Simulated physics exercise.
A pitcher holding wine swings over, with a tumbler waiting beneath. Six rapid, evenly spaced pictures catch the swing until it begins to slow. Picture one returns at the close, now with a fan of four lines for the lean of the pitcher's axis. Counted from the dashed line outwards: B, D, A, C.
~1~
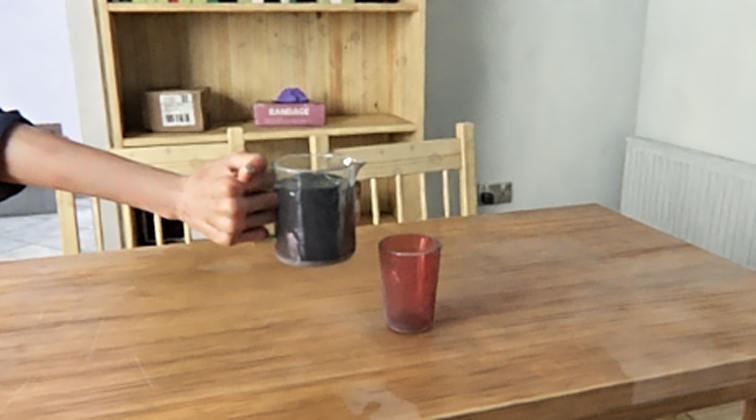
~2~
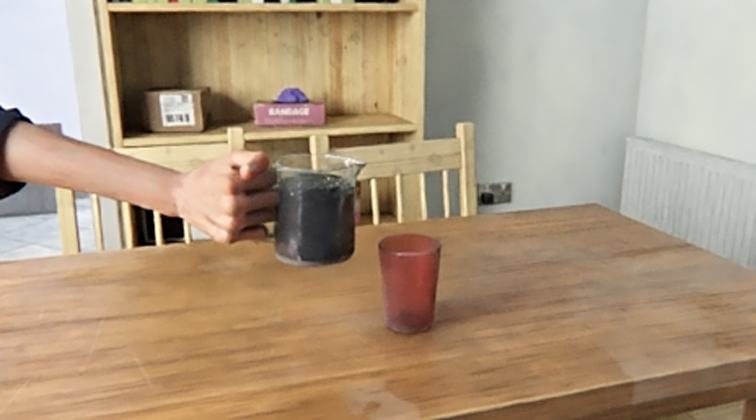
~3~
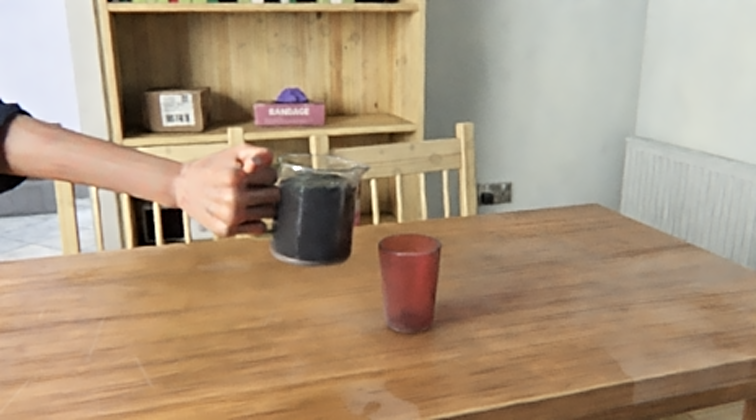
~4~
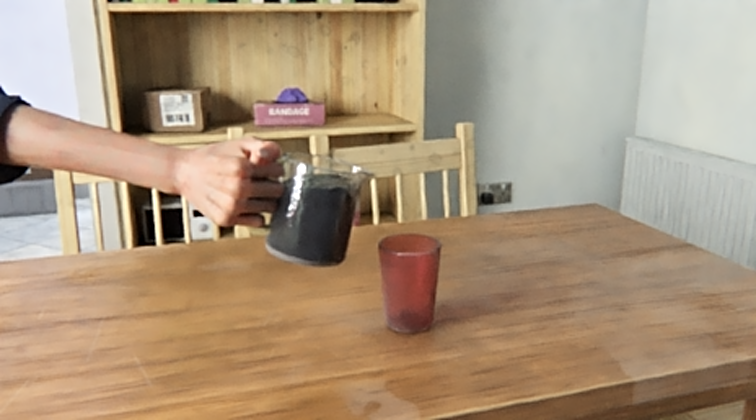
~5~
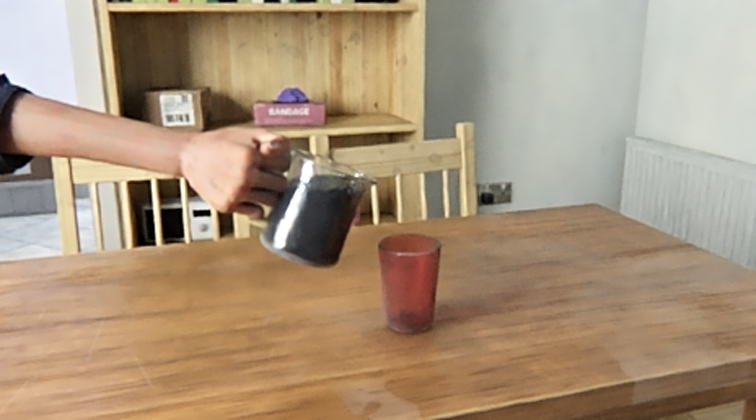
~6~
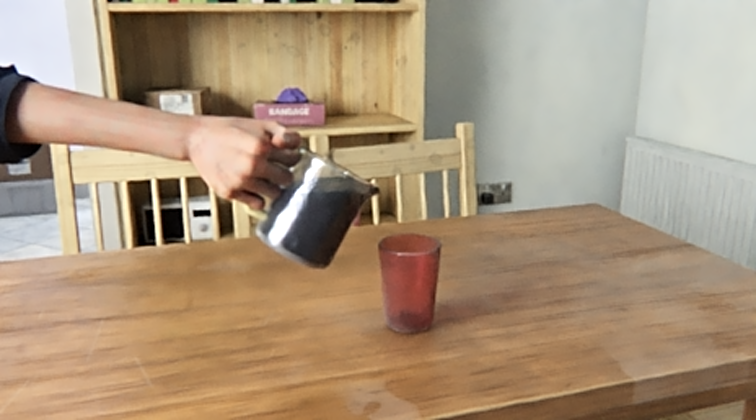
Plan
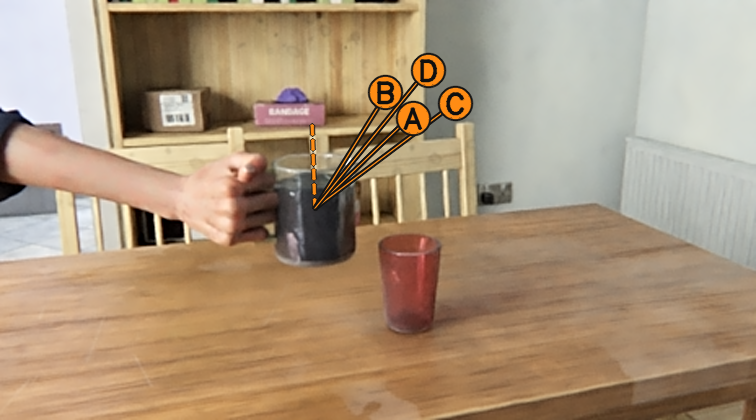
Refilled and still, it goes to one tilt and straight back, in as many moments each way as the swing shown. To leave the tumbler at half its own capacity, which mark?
C.
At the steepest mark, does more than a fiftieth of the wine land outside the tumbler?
No, it does not.
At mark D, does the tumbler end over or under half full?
Under half.
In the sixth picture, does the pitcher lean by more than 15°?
Yes.
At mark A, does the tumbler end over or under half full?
Under half.
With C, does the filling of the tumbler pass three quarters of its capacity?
No.
On the marked copy, A at (398, 127); B at (377, 108); C at (441, 113); D at (416, 82).
If A is chosen, the tumbler ends with about 32 % of what it can hold.
If B is chosen, the tumbler ends with about 10 % of what it can hold.
If C is chosen, the tumbler ends with about 47 % of what it can hold.
If D is chosen, the tumbler ends with about 19 % of what it can hold.
